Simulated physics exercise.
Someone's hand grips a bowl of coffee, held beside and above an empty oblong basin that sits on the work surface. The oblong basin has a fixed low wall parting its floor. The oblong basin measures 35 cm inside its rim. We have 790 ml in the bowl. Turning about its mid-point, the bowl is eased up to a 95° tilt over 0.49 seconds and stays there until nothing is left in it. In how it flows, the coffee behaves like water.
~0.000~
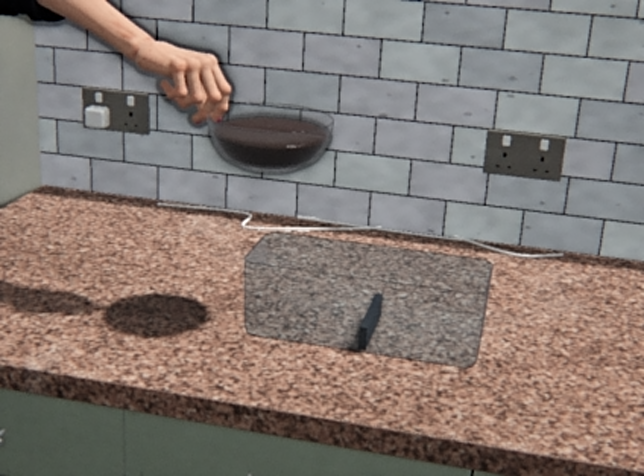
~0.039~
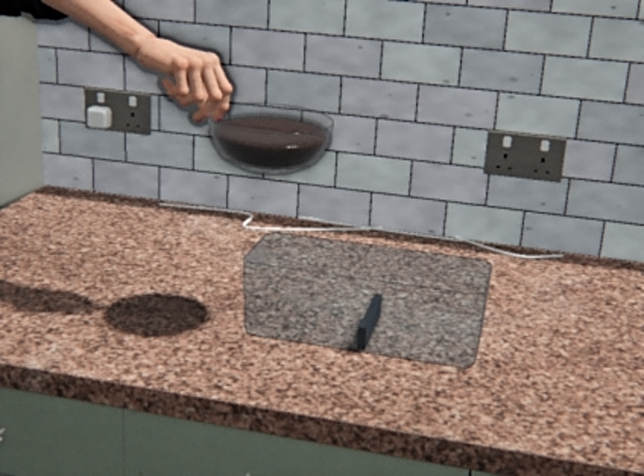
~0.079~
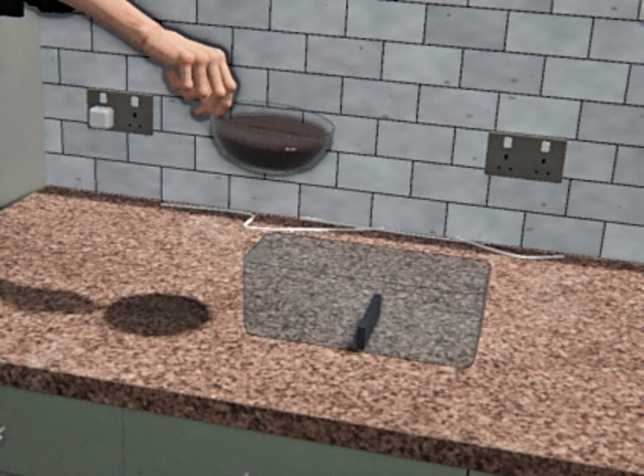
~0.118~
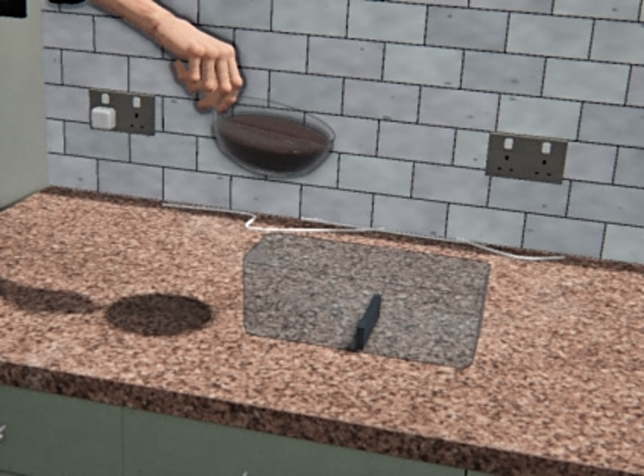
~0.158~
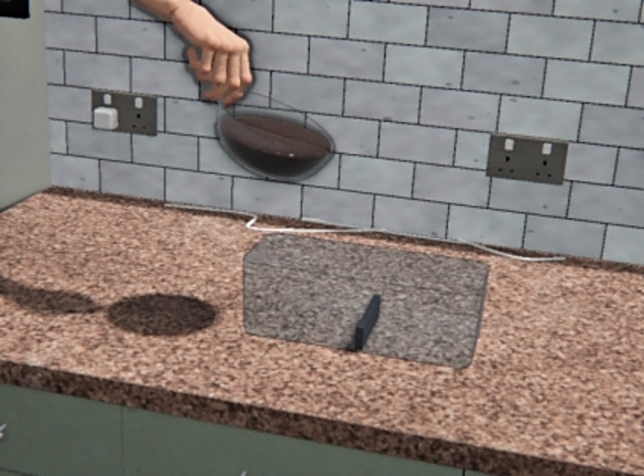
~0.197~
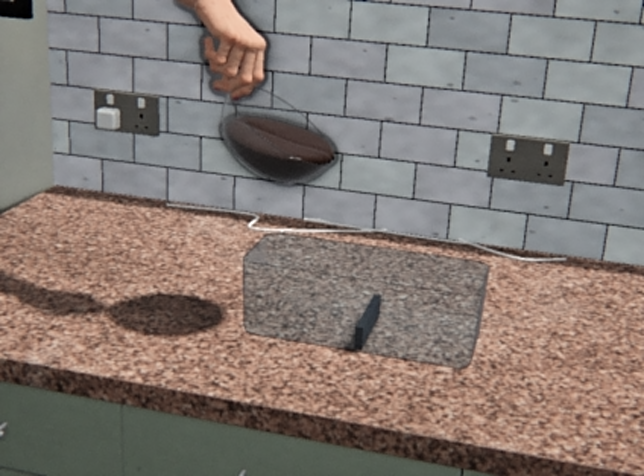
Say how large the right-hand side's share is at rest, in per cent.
Its share is roughly 28 per cent.
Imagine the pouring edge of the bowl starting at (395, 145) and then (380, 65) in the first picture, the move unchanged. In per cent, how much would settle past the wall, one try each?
Some 65 and 60 per cent, in that order.
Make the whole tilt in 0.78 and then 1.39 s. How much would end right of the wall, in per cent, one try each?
In turn about 35 and 45 per cent.
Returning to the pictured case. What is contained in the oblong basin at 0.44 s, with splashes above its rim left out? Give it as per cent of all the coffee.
About 30%.
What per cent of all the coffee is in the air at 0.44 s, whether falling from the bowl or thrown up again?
Around 60 in a hundred.
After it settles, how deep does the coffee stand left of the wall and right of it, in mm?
Depths at rest: Left around 22 mm, right around 10 mm.
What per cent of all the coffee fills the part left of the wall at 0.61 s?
Left share: Approx. 72 %.
After 0.44 s the tilt is 92° and 10 per cent is still to pour, 28 is left of the wall and 2 right of it.
After 0.61 s the tilt is 95° and 1 per cent is still to pour, 73 is left of the wall and 20 right of it.
After 0.79 s the tilt is 95° and 0 per cent is still to pour, 57 is left of the wall and 26 right of it.
After 0.99 s the tilt is 95° and 0 per cent is still to pour, 63 is left of the wall and 28 right of it.
In the end 62 per cent lies left of the wall, 28 right of it and 10 outside.
